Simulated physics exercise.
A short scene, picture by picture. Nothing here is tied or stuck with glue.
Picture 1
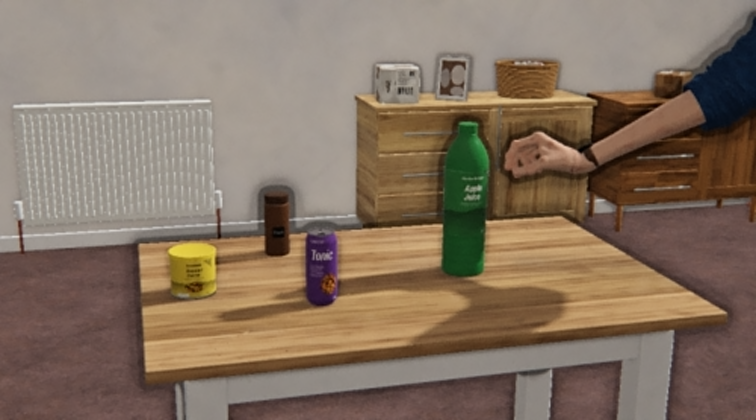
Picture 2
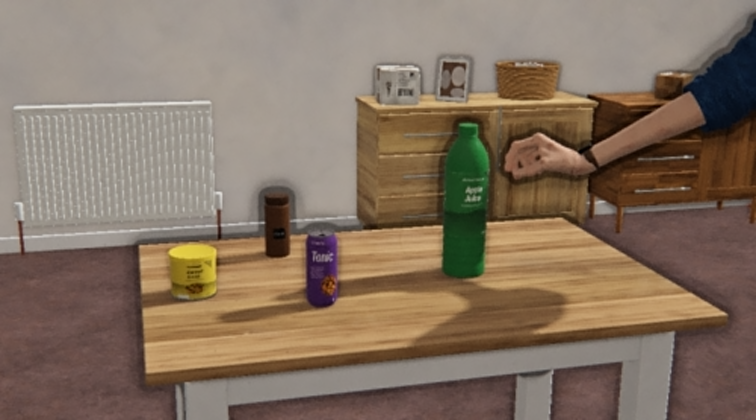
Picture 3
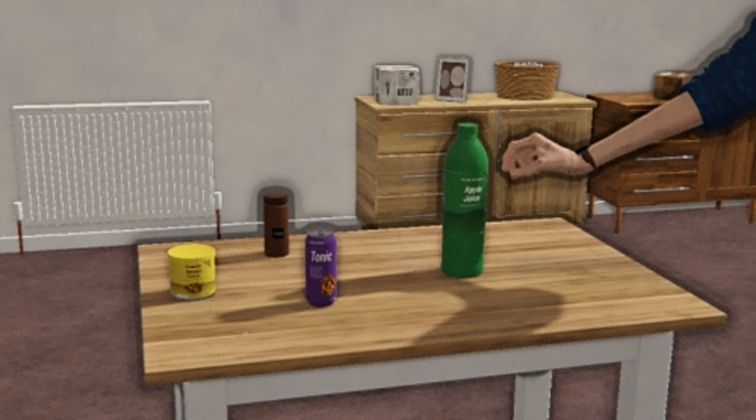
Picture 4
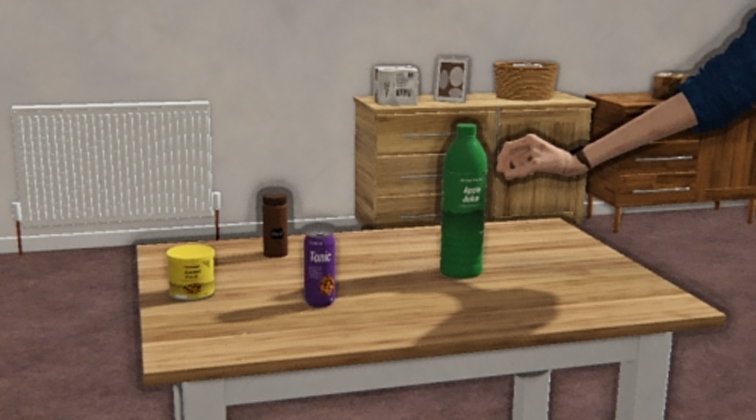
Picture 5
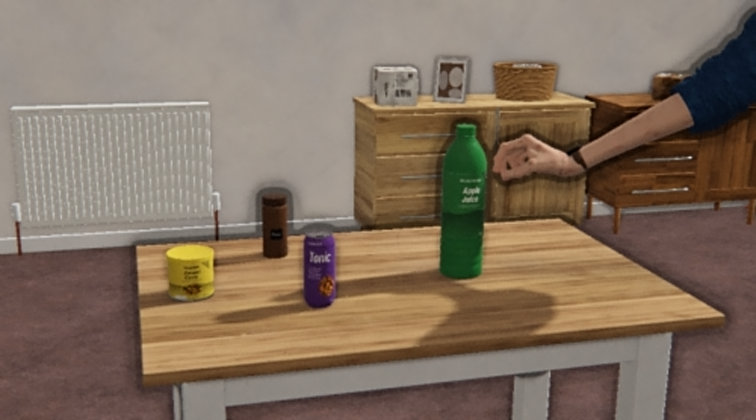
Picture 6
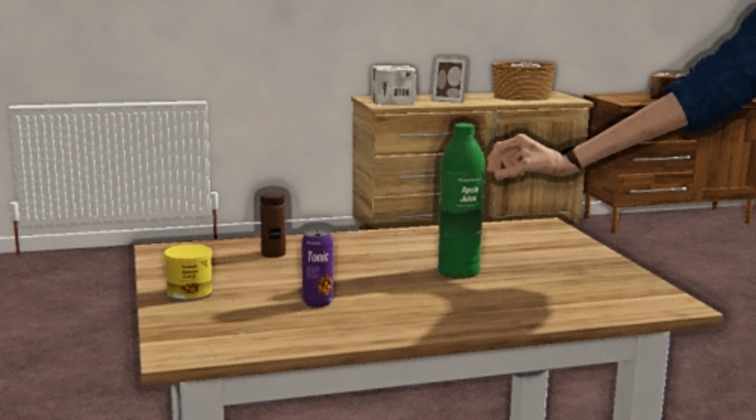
A hand hovers beside a green bottle on a wooden table, drifting very slightly left.
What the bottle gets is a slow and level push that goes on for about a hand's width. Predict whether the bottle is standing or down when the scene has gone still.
Down.
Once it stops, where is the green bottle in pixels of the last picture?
Looks like it settles somewhere around (364, 258).
Then, 0.50 s after the last picture, green bottle tipped 11° from how it was near (448, 198).
Then, 1.00 s after the last picture, green bottle tipped 34° from how it was near (417, 204).
Then, 1.20 s after the last picture, green bottle on its side near (367, 253).
At rest, tipped over on the table, green bottle. Seen from the same camera at the end, green bottle near (363, 258).
